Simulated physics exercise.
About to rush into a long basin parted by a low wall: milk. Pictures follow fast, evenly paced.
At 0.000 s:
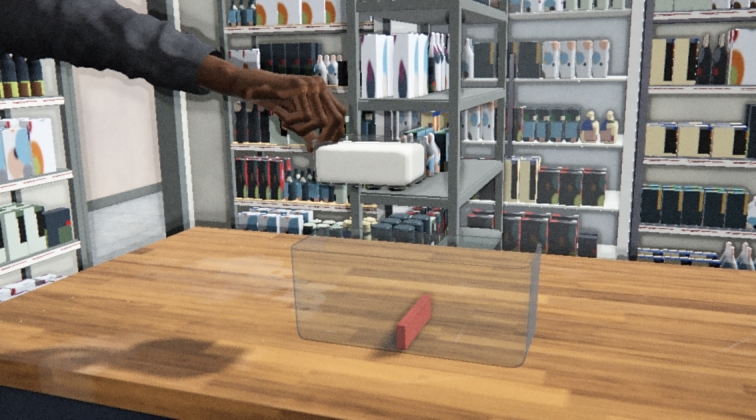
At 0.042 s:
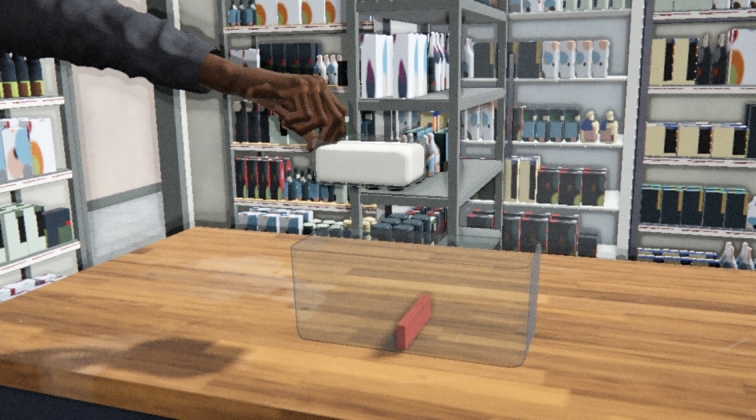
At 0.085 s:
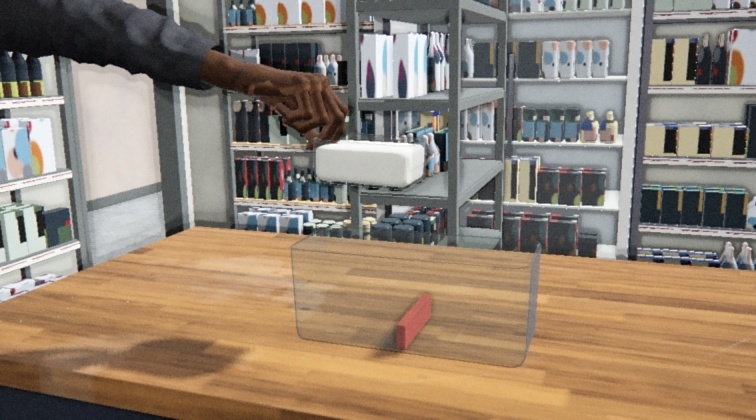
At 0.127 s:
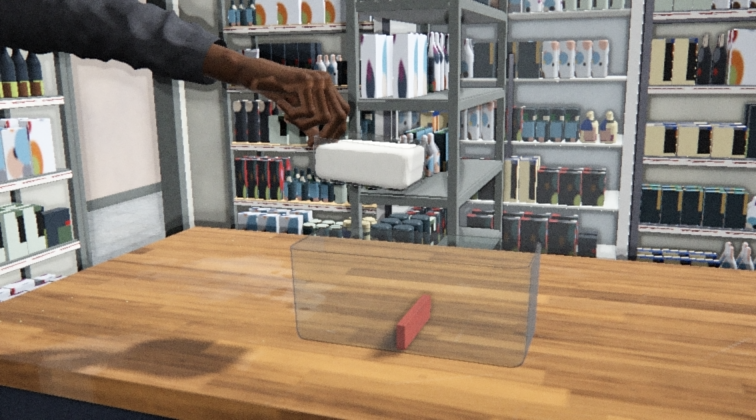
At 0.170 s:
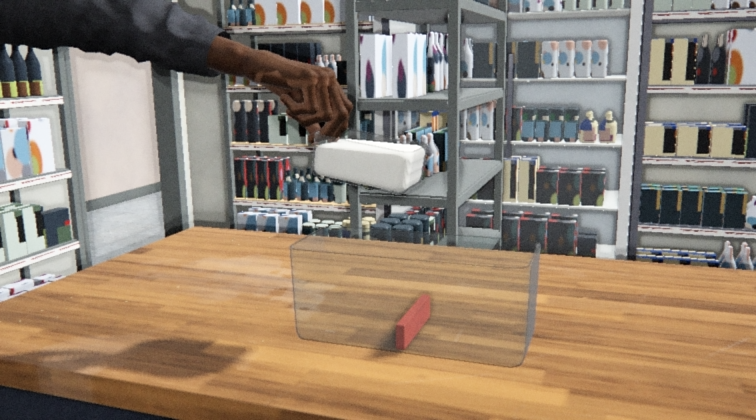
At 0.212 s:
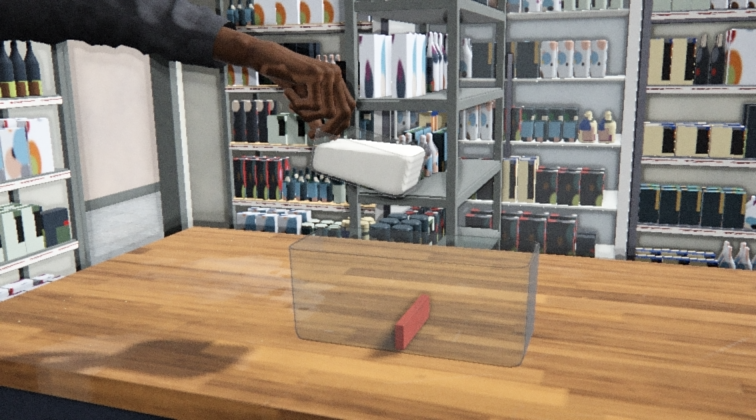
A hand held a white, block-like container of milk above a clear basin with a low red wall inside on a wooden counter, then slowly tilted it slightly, its right end dipping a little.
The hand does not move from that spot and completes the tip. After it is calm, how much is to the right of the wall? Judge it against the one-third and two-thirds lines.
It ends up above the two-thirds line.
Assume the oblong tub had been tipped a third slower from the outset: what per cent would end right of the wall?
Around 85 in a hundred.
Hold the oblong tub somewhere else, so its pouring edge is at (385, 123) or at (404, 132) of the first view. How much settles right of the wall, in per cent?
Close to 70 in a hundred, then close to 75 in a hundred.
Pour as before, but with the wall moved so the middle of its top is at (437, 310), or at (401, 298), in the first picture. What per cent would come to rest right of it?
75 % then 90 %, approximately.
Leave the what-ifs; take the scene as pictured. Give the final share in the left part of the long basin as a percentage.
About 20 per cent.
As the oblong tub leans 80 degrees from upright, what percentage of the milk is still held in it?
It still holds around 25 per cent there.
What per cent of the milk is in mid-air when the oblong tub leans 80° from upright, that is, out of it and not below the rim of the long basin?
About 40 per cent.
A moment on, the oblong tub is tipped on its side and 23 per cent is still to pour, 0 is left of the wall and 37 right of it.
Next, the oblong tub is tipped right over and 2 per cent is still to pour, 16 is left of the wall and 78 right of it.
Then the oblong tub is tipped right over and 0 per cent is still to pour, 21 is left of the wall and 78 right of it.
Later the oblong tub is tipped right over and 0 per cent is still to pour, 21 is left of the wall and 78 right of it.
In the end 21 per cent lies left of the wall, 78 right of it and 1 outside.
